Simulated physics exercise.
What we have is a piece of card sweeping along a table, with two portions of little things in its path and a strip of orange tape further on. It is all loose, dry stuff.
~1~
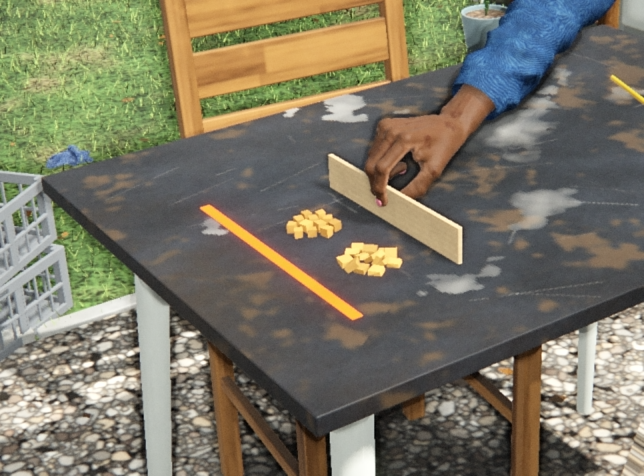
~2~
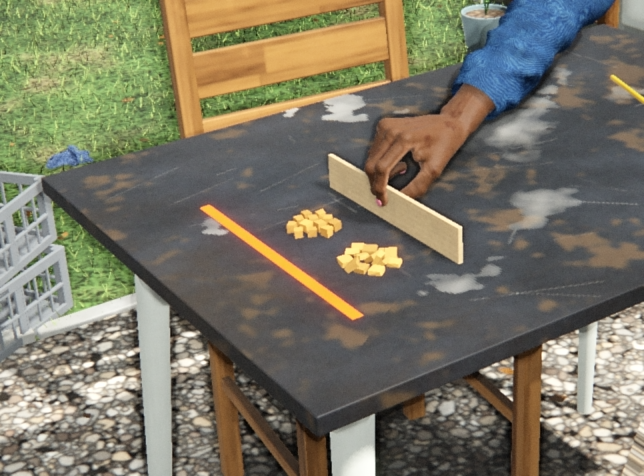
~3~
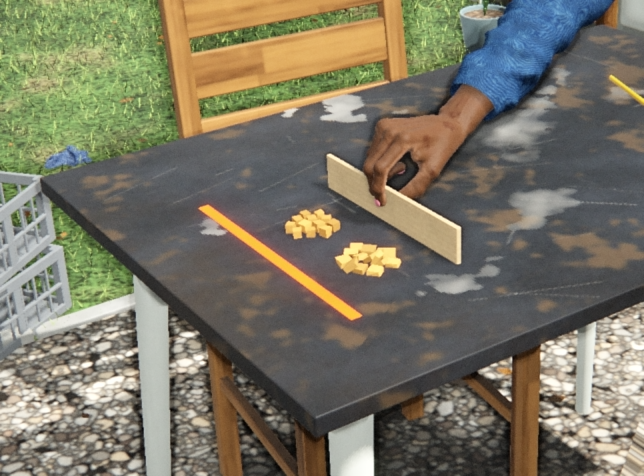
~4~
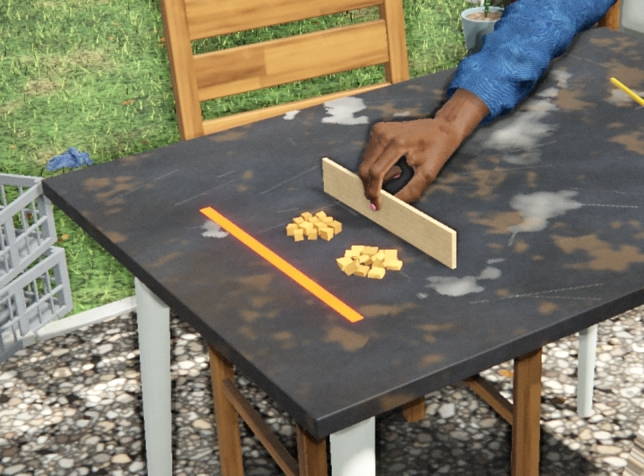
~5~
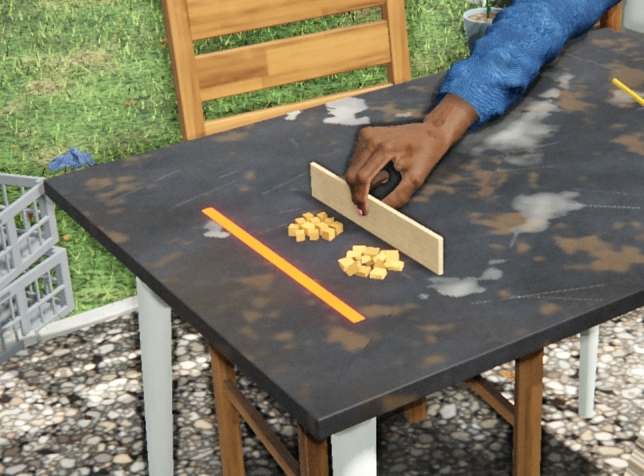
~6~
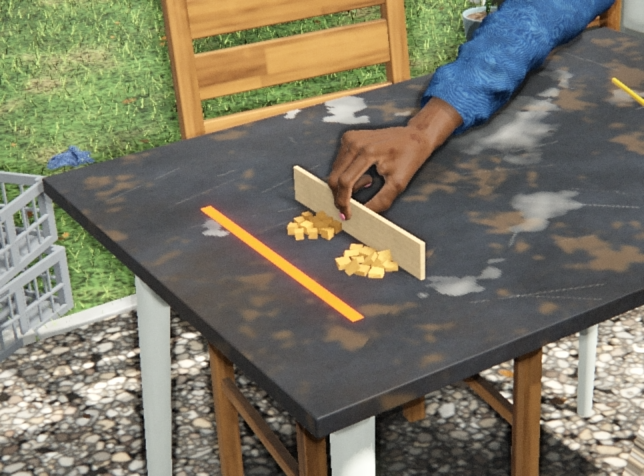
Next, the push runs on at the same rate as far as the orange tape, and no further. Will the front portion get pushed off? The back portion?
The front portion keeps clear of the drop; the back portion keeps clear of the drop.
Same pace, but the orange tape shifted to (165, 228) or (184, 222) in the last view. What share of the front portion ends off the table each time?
In turn 0 and 0 in a hundred.
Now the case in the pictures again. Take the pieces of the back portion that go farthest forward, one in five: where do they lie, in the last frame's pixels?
Near (230, 253).
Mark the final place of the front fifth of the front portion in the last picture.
Near (268, 298).
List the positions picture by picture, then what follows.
Piece of card at (450, 239), at rest; orange tape at (212, 212), well back from the edge; edge at (175, 295); front portion at (372, 257), a few cereal squares; back portion at (320, 226), a few croutons, in the first frame.
Piece of card at (450, 238), at rest; back portion at (320, 226), in the second frame.
Piece of card at (448, 239), at rest; front portion at (371, 257), in the third frame.
Piece of card at (444, 243); back portion at (320, 228), in the fourth frame.
Piece of card at (430, 249); front portion at (374, 260), in the fifth frame.
Piece of card at (412, 254); orange tape at (213, 213); edge at (176, 296); front portion at (370, 260), a small part pushed along; back portion at (321, 228), in the sixth frame.
Then, 0.27 s past the last view, piece of card still moving, near (311, 216); front portion all on the table, its front near (313, 280); back portion all on the table, its front near (279, 244).
Then, 0.57 s past the last view, piece of card stopped at the orange tape; front portion all on the table, its front near (268, 296); back portion all on the table, its front near (236, 258).
Then, 0.85 s past the last view, piece of card stopped at the orange tape; front portion all on the table, its front near (257, 290); back portion all on the table, its front near (236, 258).
Finally, piece of card stopped at the orange tape; front portion all on the table, its front near (257, 290); back portion all on the table, its front near (236, 258).
